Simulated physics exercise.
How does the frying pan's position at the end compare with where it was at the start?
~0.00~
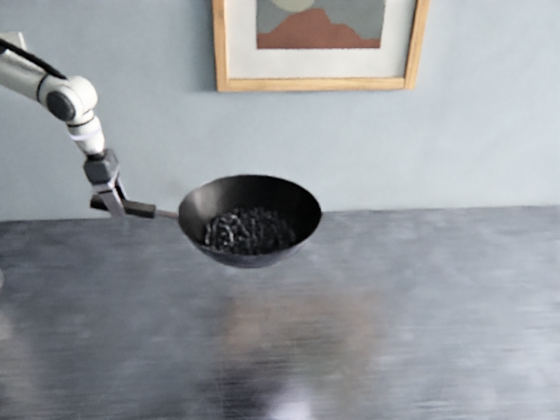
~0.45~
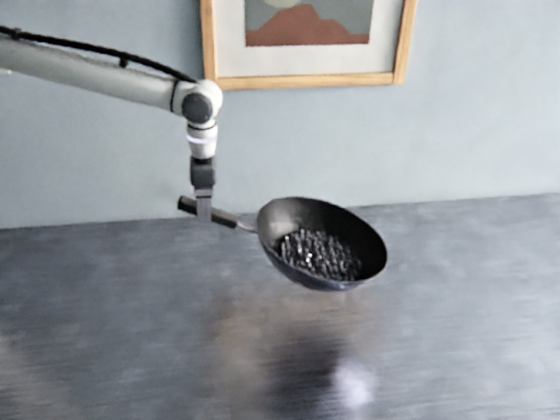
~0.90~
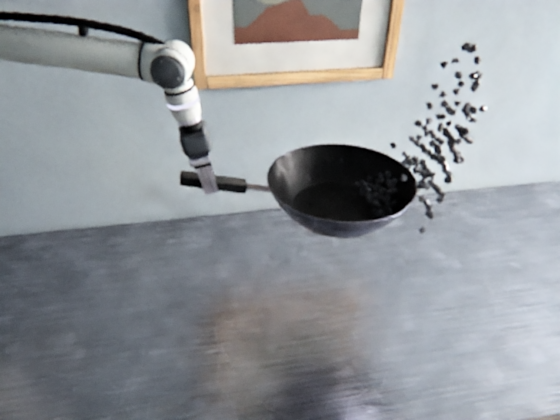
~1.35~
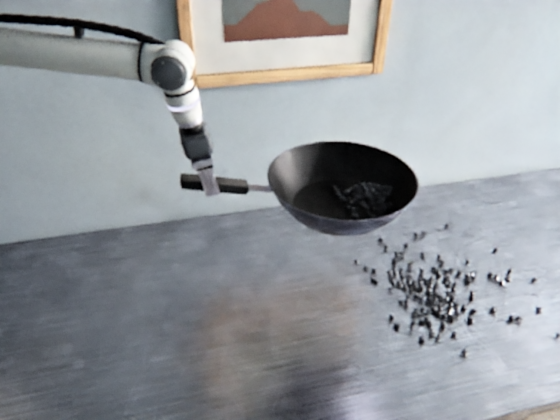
The frying pan ends up further to the right and slightly higher than where it began.
